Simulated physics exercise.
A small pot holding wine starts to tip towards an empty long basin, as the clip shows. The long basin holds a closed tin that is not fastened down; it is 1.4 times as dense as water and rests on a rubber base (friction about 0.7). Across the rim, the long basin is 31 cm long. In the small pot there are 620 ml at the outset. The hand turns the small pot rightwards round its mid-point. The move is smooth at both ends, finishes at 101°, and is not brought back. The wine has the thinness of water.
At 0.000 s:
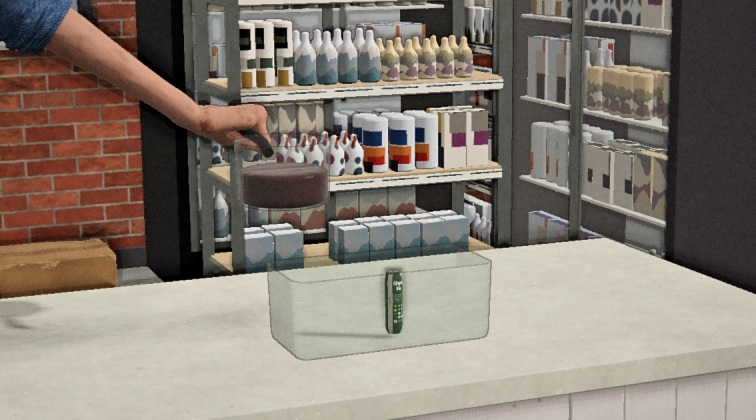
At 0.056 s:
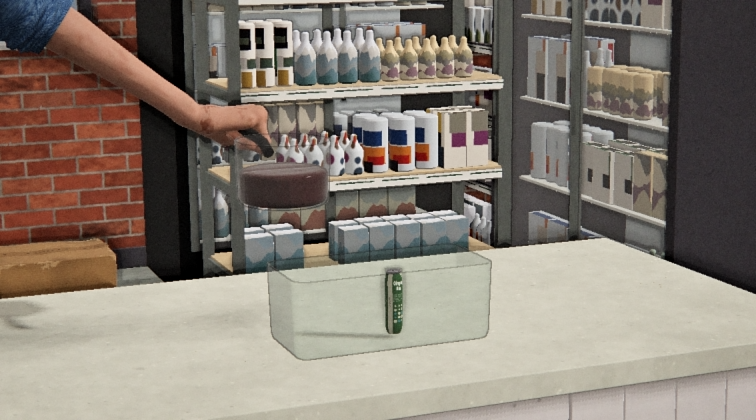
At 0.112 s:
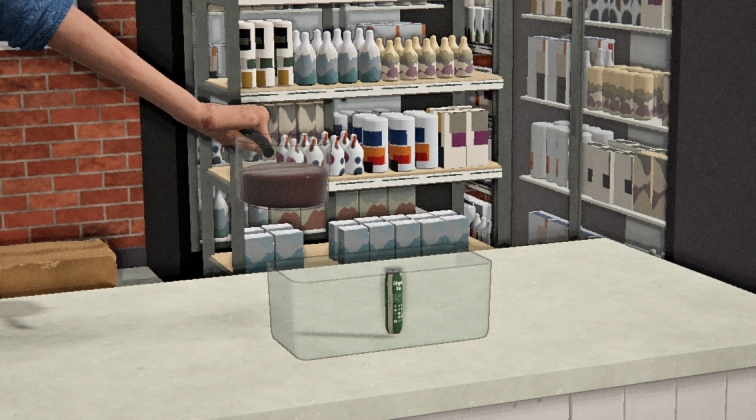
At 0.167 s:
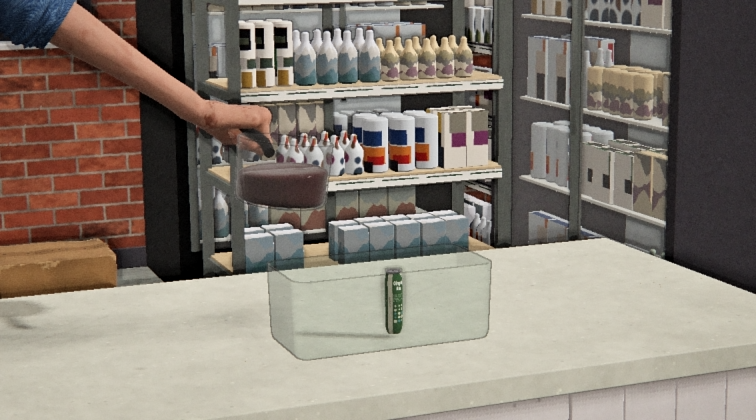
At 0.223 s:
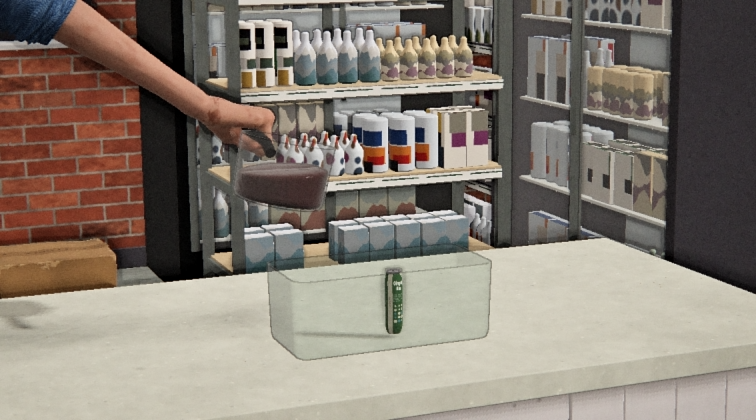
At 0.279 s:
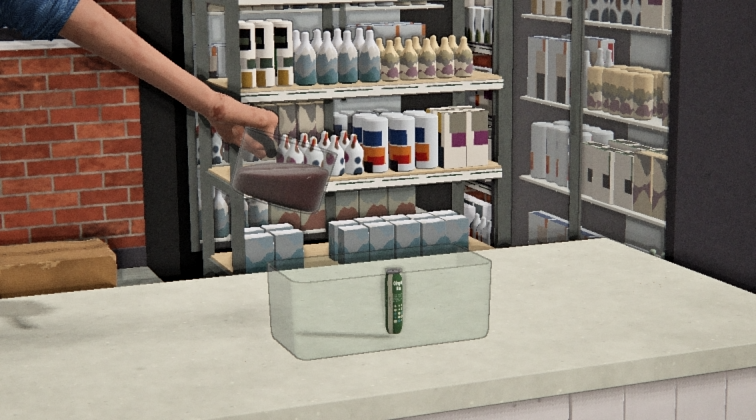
A small pot of dark red liquid, held by a hand reaching in from the left, slowly rotates rightwards above a counter, while a clear long basin with a green object inside stays still before stocked shelves.
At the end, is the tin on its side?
I'd say it will ride it out.
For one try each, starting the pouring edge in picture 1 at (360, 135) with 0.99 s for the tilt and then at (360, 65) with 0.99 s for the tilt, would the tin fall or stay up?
Run one: It tumbles. Run two: It does not tip.
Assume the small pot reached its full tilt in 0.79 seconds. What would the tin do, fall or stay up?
Outcome - the tin stays erect.
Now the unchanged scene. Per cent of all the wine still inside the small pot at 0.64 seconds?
About 76 percent.
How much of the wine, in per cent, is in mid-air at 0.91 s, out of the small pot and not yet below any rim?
Estimate: Around 18 per cent.
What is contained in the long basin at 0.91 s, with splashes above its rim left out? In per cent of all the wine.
My estimate is about 60 percent.
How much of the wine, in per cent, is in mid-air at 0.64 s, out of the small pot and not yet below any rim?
22 %.
By 0.64 s the tilt is 73° and 76 per cent is still to pour; the tin stands where it began.
By 0.91 s the tilt is 99° and 23 per cent is still to pour; the tin stands where it began.
By 1.19 s the tilt is 101° and 3 per cent is still to pour; the tin stands where it began.
By 1.49 s the tilt is 101° and 0 per cent is still to pour; the tin stands where it began.
At rest the tin stands where it began.
